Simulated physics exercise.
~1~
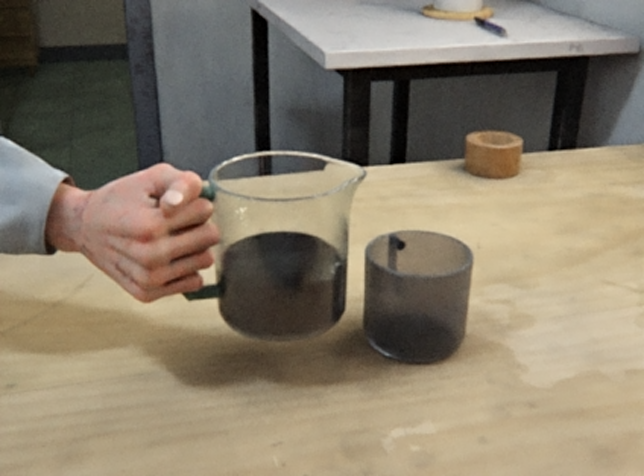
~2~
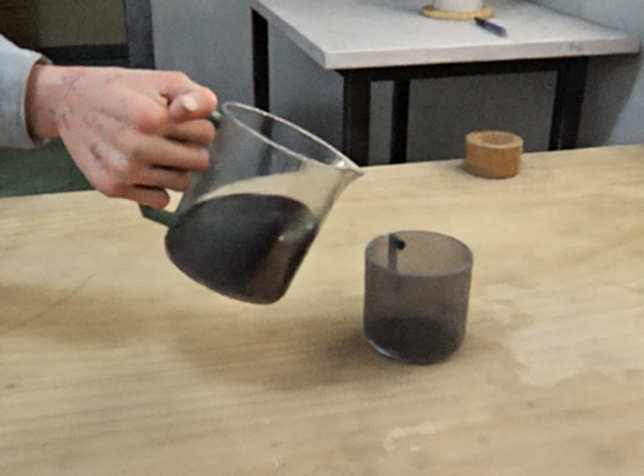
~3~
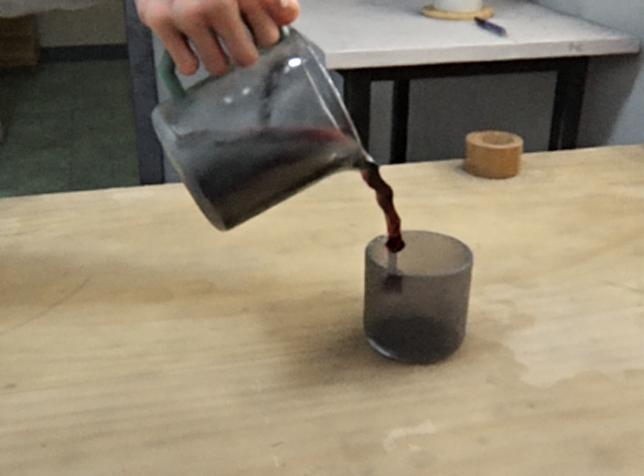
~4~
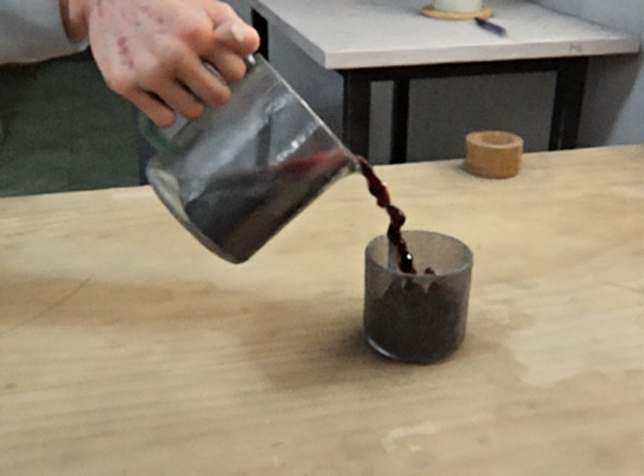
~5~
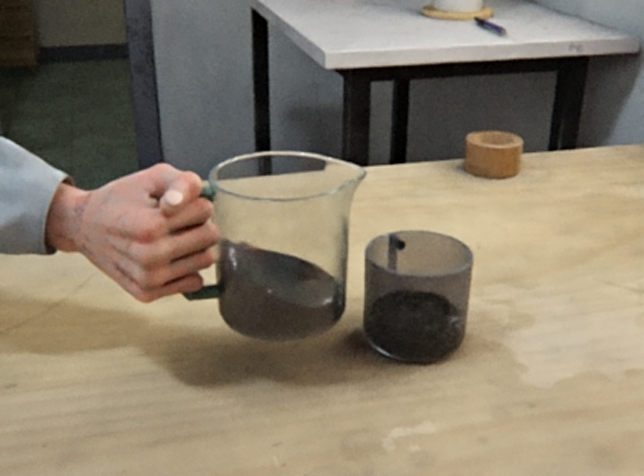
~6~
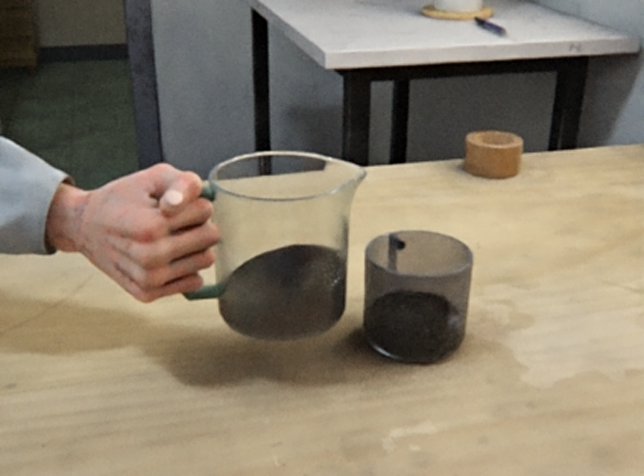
A hand in a pale blue sleeve holds a clear glass jug of dark red wine at the left of a smoky grey mug on a light wooden table, seen from slightly above. A small wooden ring sits behind them, with a white-topped table against a grey wall. The hand lifts the jug and tips it to the right, and a thin red stream falls from its lip into the mug. It eases back a little while still pouring, then lowers the jug upright beside the mug. The wine sways in the jug, now less full, and the mug ends partly filled.
